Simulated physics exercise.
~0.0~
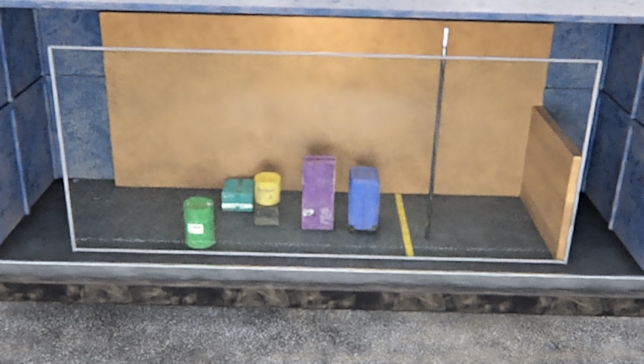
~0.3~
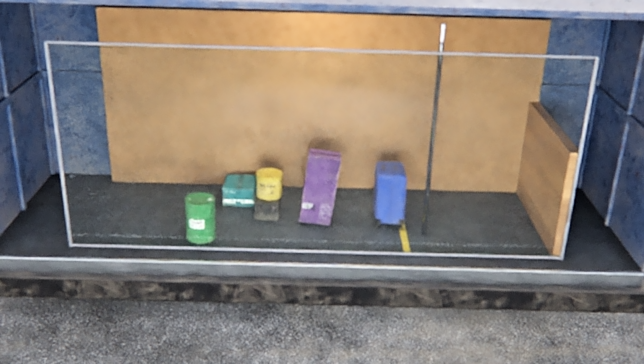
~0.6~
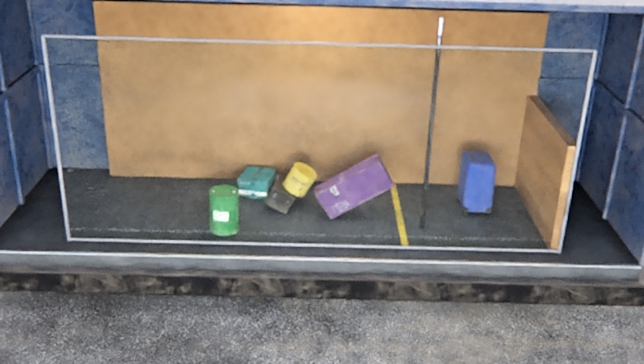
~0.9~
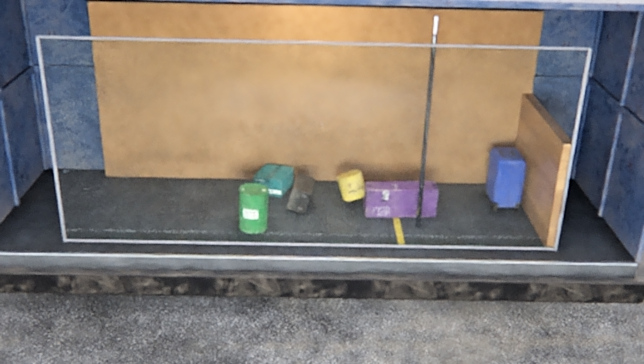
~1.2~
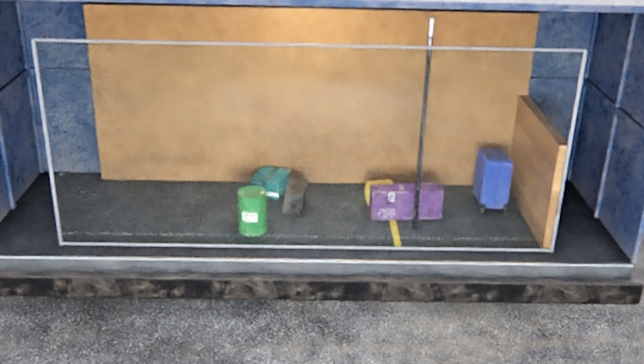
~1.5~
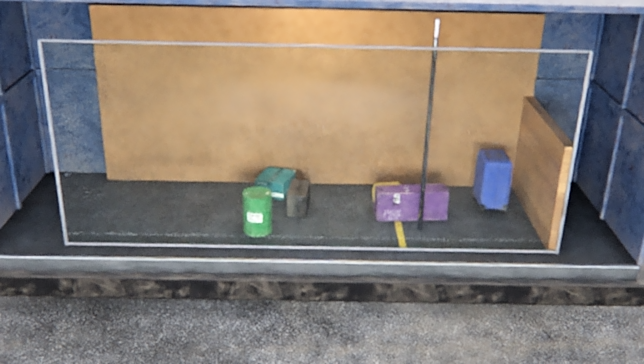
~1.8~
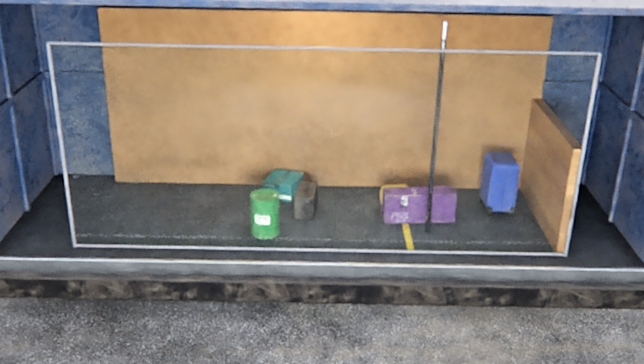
Purple tall box toppling right across a yellow line as a blue wheeled case rolls ahead, with bucket, drum and cartons sliding behind.
